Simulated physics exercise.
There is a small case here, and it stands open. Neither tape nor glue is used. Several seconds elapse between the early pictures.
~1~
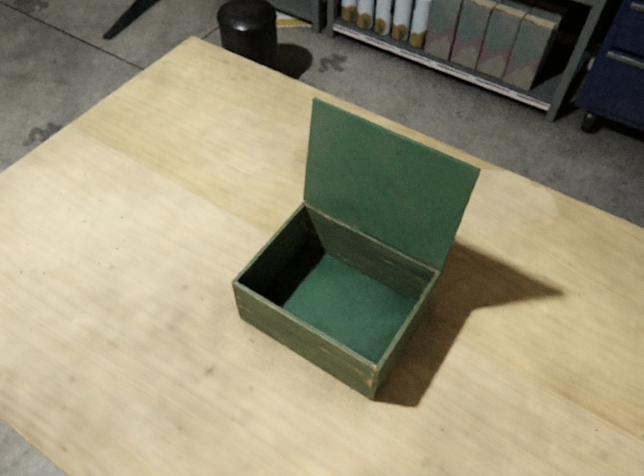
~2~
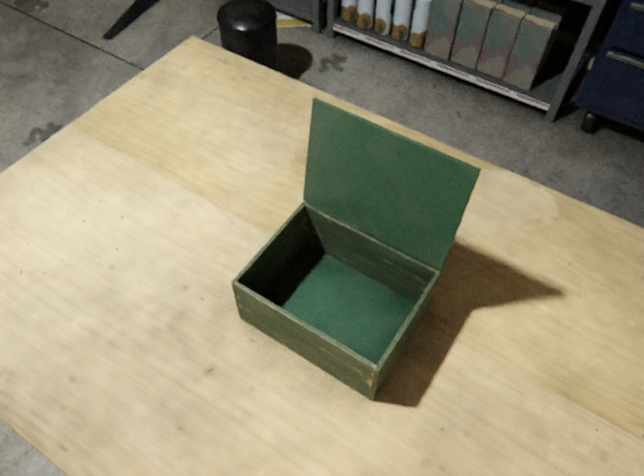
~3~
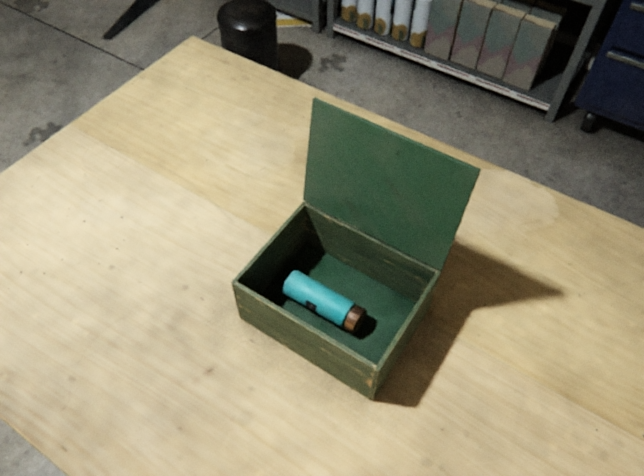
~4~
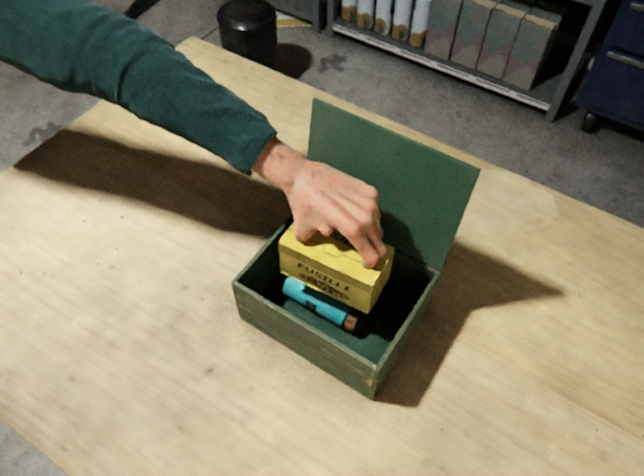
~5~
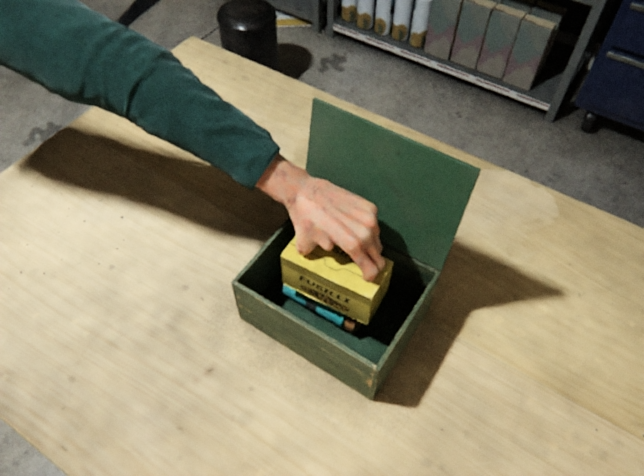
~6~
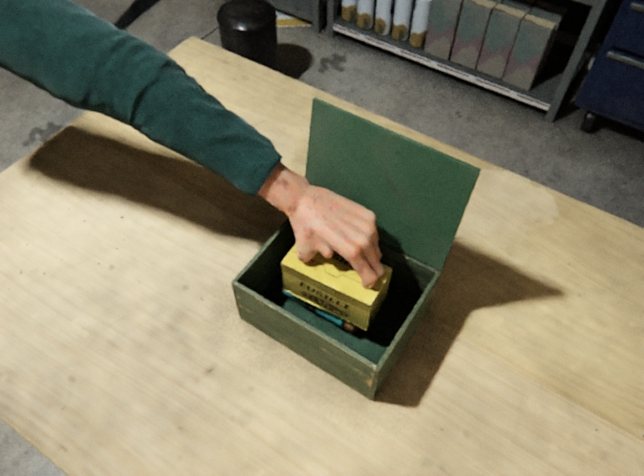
On a pale wooden table in a workshop-like room, a small green case stands open and empty. A turquoise shaker then appears lying inside it. A hand in a dark green sleeve reaches from the left, lowering a yellow carton into the case, still gripping it.
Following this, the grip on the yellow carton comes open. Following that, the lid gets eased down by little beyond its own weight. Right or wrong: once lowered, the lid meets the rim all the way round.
Right.
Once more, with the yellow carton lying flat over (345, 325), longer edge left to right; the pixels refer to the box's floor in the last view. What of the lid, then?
Lid: Closed.
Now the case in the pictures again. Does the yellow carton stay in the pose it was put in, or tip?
At the finish the yellow carton goes crooked.
Then, 0.70 s past the last view, yellow carton on its side near (348, 277); turquoise shaker displaced a little.
Then, 1.50 s past the last view, lid 65° above the rim; yellow carton on its side near (348, 277); turquoise shaker displaced a little.
Then, 1.80 s past the last view, lid 35° above the rim; yellow carton on its side near (348, 277); turquoise shaker displaced a little.
Then, 2.00 s past the last view, lid 10° above the rim; yellow carton on its side near (348, 277); turquoise shaker displaced a little.
Finally, lid shut; down or leaning hard in the box, yellow carton; turquoise shaker still in place. Final places as the last picture's camera would see them, yellow carton near (348, 277).
